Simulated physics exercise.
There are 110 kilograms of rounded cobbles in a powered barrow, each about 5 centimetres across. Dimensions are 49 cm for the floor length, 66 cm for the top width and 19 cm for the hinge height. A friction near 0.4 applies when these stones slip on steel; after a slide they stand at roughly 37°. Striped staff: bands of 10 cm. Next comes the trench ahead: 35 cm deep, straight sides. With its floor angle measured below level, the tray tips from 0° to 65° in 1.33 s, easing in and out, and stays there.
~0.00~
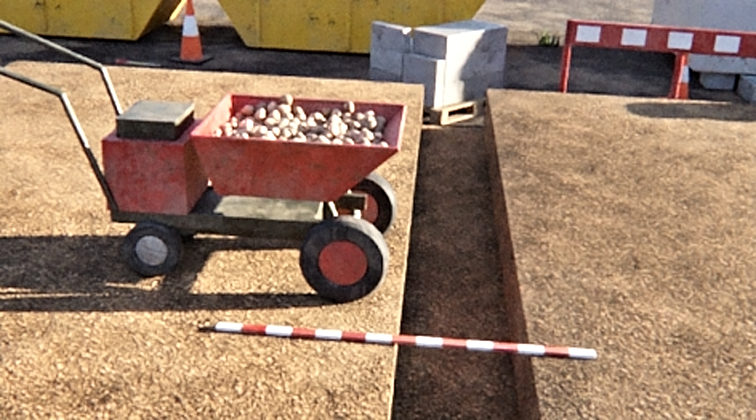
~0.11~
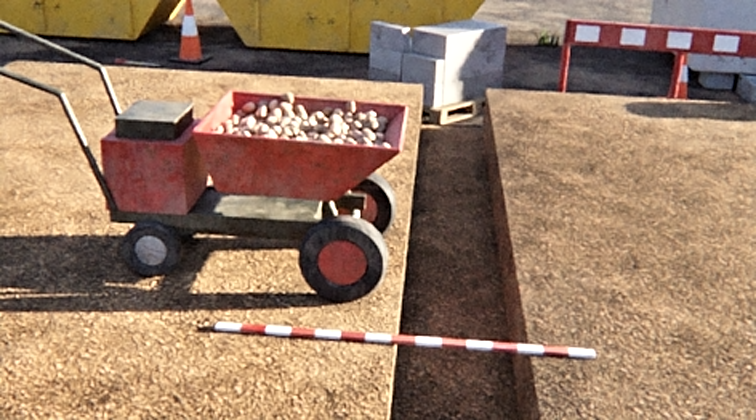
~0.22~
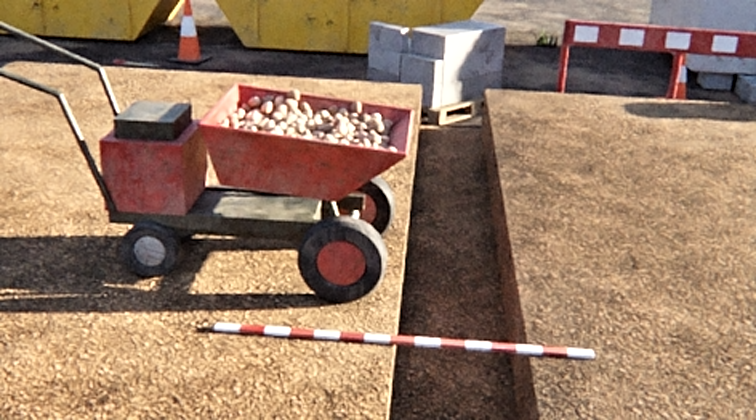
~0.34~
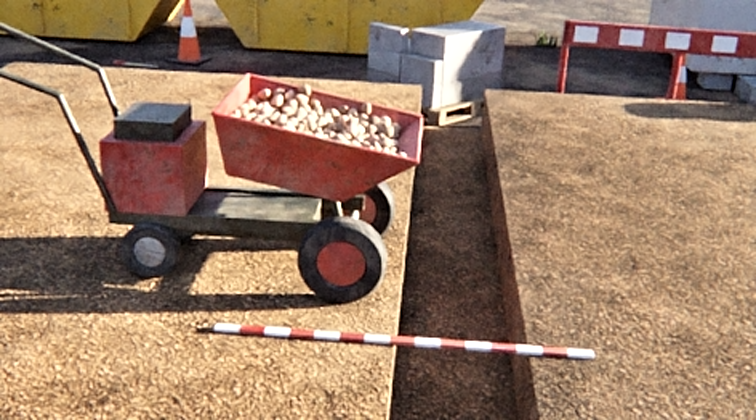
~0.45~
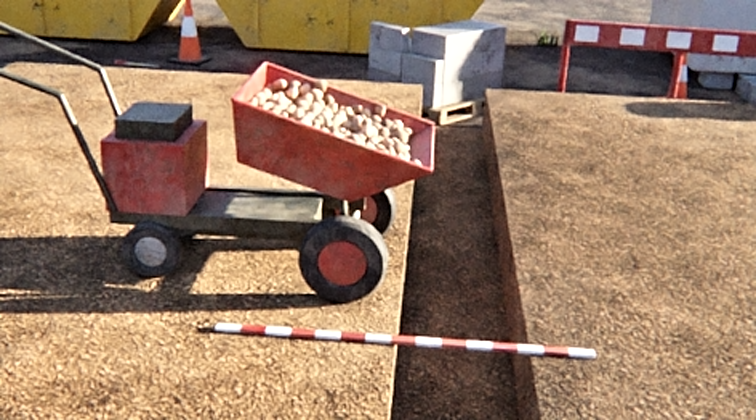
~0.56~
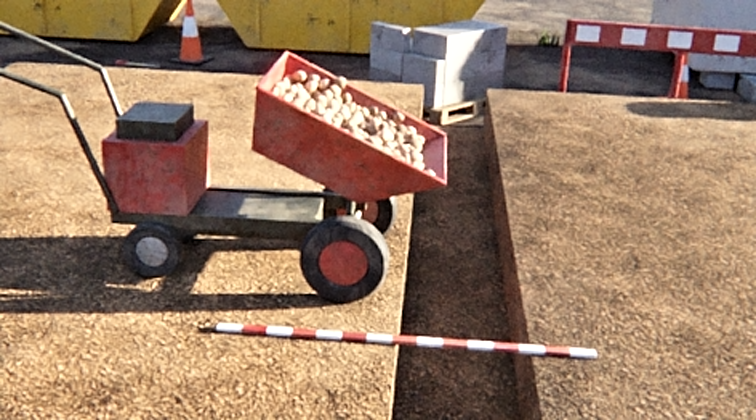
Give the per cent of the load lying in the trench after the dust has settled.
Close to 68 in every hundred.
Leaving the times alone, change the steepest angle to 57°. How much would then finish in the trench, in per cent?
Close to 75 per cent then.
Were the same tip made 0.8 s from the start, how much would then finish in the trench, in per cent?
Roughly 55 per cent would.
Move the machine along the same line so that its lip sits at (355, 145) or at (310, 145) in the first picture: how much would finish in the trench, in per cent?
Near 100 and near 100 percent.
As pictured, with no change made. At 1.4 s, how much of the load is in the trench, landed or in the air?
By then, around 30 percent.
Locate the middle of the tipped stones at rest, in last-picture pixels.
Middle at around (497, 330), I'd say.
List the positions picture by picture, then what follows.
In the first picture, lip at (398, 150), floor tilted 0°, highest stones at (315, 113).
In the second picture, the tray is at 1°, its lip at (400, 151); the top of the load is at (307, 110); the stones move at 0.2 m/s on average.
In the third picture, the tray is at 5°, its lip at (407, 155); the top of the load is at (292, 106); the stones move at 0.3 m/s on average.
In the fourth picture, lip at (418, 163), floor tilted 10°, highest stones at (279, 100); the stones move at 0.5 m/s on average.
In the fifth picture, lip at (432, 172), floor tilted 17°, highest stones at (285, 91); the stones move at 0.6 m/s on average.
In the sixth picture, the tray is at 25°, its lip at (445, 185); the top of the load is at (299, 84); the stones move at 0.6 m/s on average.
After 1.0 s the floor is at 55°; 100 % in the tray; the foremost stones are at (476, 212).
After 1.4 s the floor is at 65°; 59 % in the tray, 30 % in the trench, 11 % past the trench; the foremost stones are at (561, 272).
After 1.8 s the floor is at 65°; 23 % in the tray, 46 % in the trench, 31 % past the trench; the foremost stones are at (653, 299).
After 3.7 s the floor is at 65°; 0 % in the tray, 68 % in the trench, 32 % past the trench; the foremost stones are at (723, 306).
